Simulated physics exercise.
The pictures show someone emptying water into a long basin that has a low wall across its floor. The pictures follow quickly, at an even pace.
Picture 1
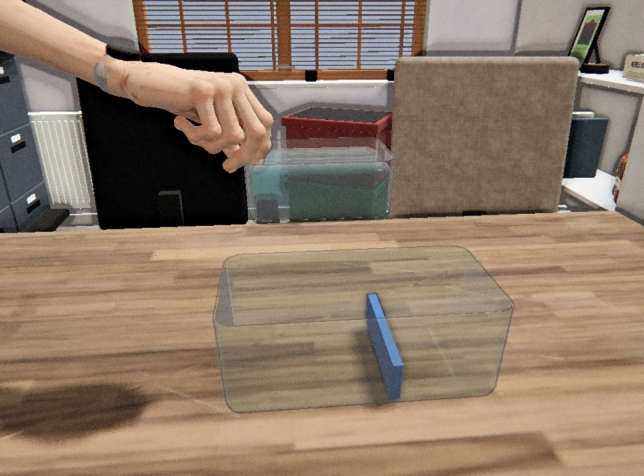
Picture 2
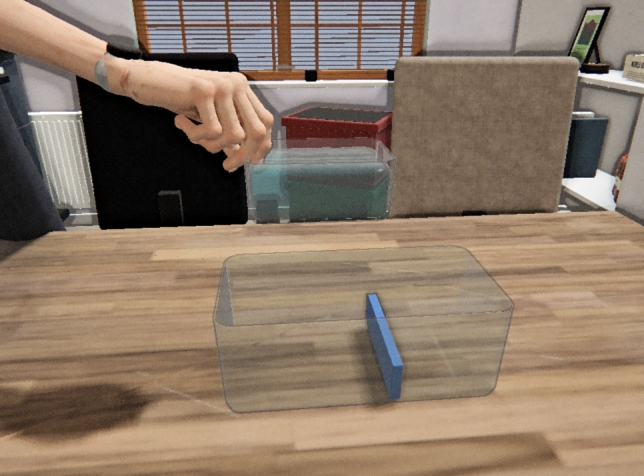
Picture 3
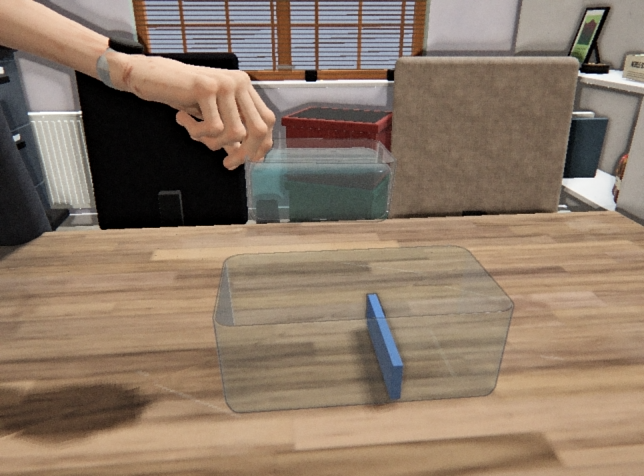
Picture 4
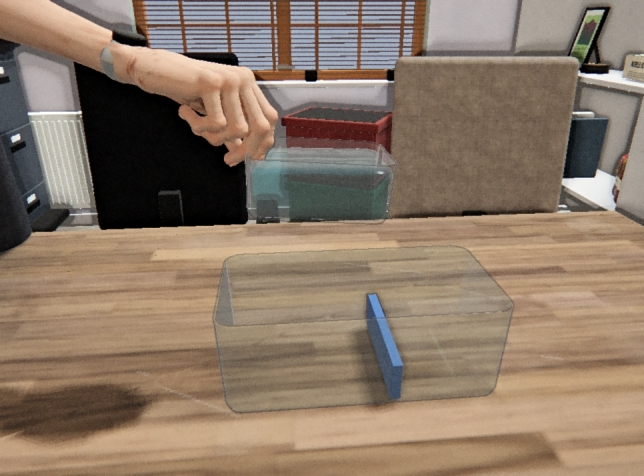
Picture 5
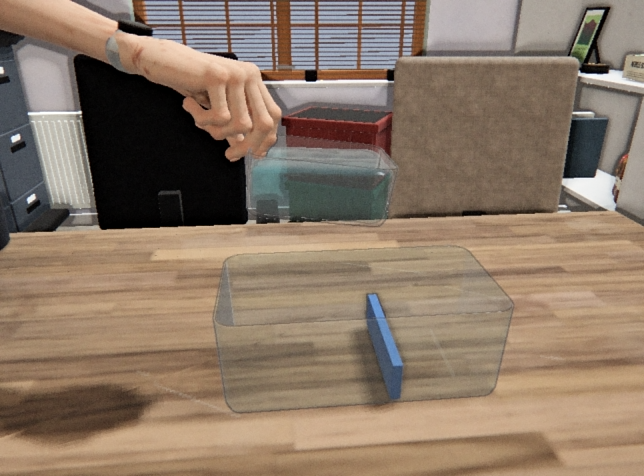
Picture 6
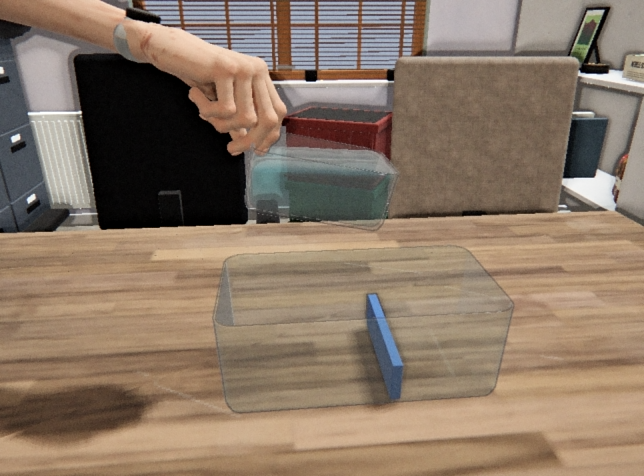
A hand held a clear container of bluish-green water above a wooden table and slowly tilted it slightly to the right, while the long clear basin with a low blue wall inside stayed still.
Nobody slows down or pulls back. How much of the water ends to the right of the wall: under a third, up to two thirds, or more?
In the end more than two thirds is right of the wall.
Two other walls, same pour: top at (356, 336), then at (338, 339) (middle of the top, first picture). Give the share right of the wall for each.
The first gives 90 %, the second 90 %.
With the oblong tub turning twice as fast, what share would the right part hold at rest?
Close to 70 per cent.
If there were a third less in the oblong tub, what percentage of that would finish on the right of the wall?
Roughly 75 in a hundred.
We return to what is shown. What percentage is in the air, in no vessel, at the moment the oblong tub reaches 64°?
Some 40 per cent.
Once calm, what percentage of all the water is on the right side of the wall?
About 85 per cent.
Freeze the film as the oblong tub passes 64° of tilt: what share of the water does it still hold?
Close to 45 per cent.
A moment on, the oblong tub is tipped part way and 43 per cent is still to pour, 0 is left of the wall and 19 right of it.
Next, the oblong tub is tipped on its side and 10 per cent is still to pour, 3 is left of the wall and 82 right of it.
Then the oblong tub is tipped on its side and 2 per cent is still to pour, 13 is left of the wall and 82 right of it.
Later the oblong tub is tipped on its side and 1 per cent is still to pour, 16 is left of the wall and 82 right of it.
In the end 17 per cent lies left of the wall, 82 right of it and 0 outside.
